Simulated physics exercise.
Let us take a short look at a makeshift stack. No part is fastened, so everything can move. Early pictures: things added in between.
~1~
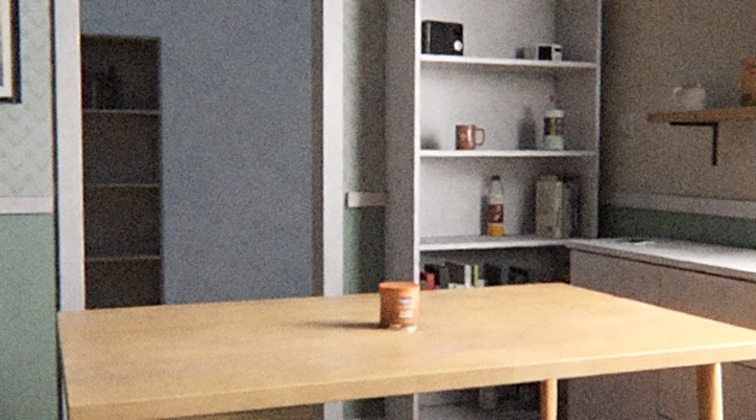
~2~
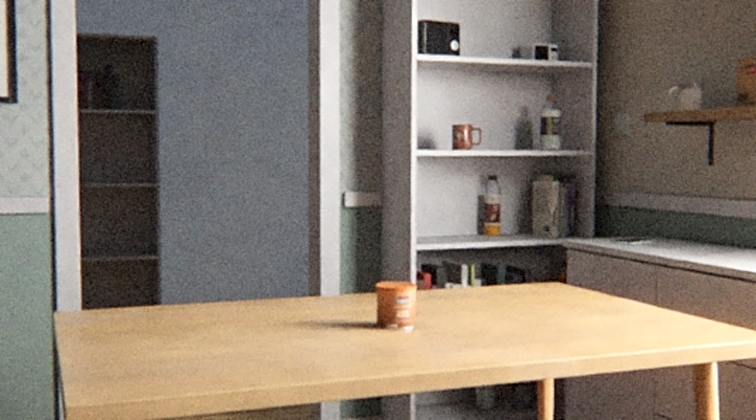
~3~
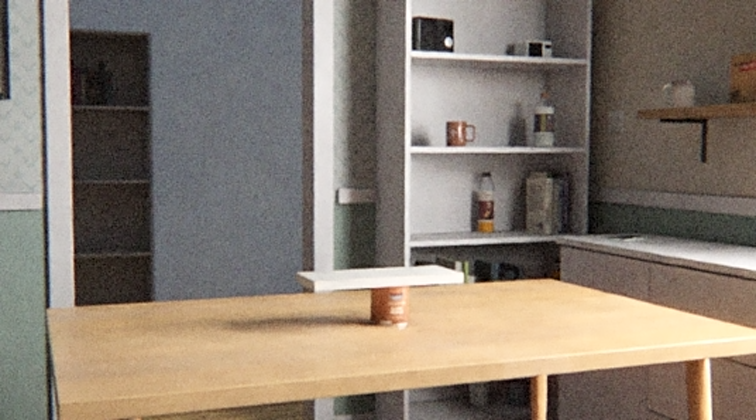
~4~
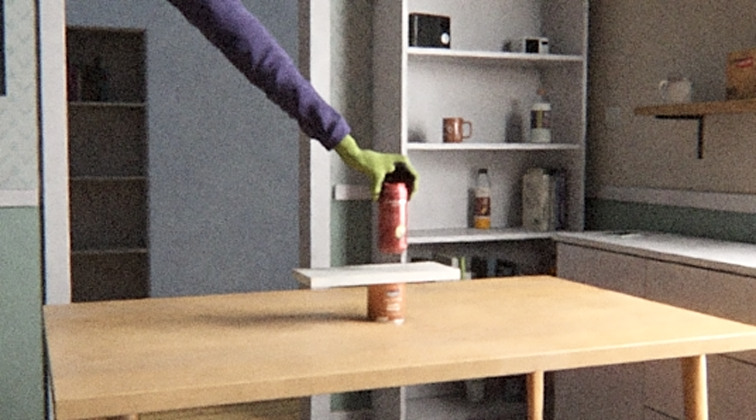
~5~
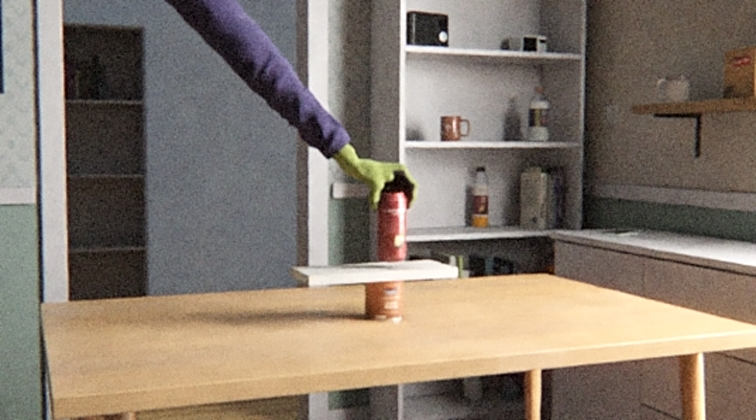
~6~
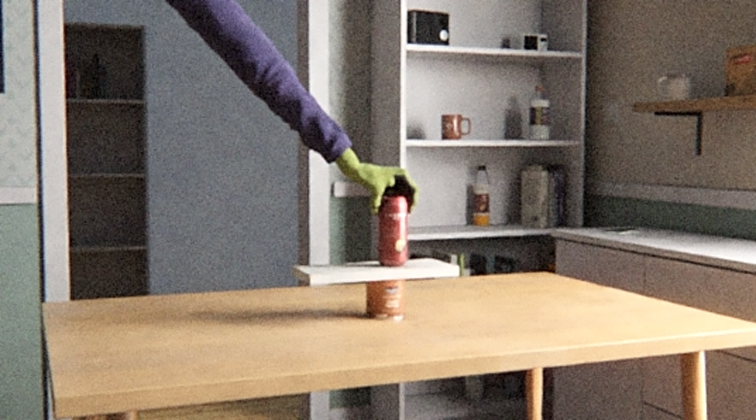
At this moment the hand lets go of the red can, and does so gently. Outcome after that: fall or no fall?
My guess is it stays in place.
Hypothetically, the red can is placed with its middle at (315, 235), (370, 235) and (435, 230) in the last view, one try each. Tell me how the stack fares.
The first time it collapses, the second time it stays standing, and the third time it stays standing.
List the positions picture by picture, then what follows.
In the first frame, the last thing is not in view yet.
In the second frame, the last thing is not in view yet.
In the third frame, the last thing is not in view yet; white board (380, 277).
The fourth frame shows still above its spot; red can (392, 218); white board (376, 274).
The fifth frame shows still above its spot; red can (392, 227); white board (374, 272).
The sixth frame shows set down, still held; red can (393, 232); white board (375, 271).
Then, 0.50 s later than the last frame, all is still.
Then, 1.10 s later than the last frame, red can resting near (393, 232).
When it is over, all 3 as before. End places, in pixels of the last picture, red can near (393, 232). The stack keeps its balance.
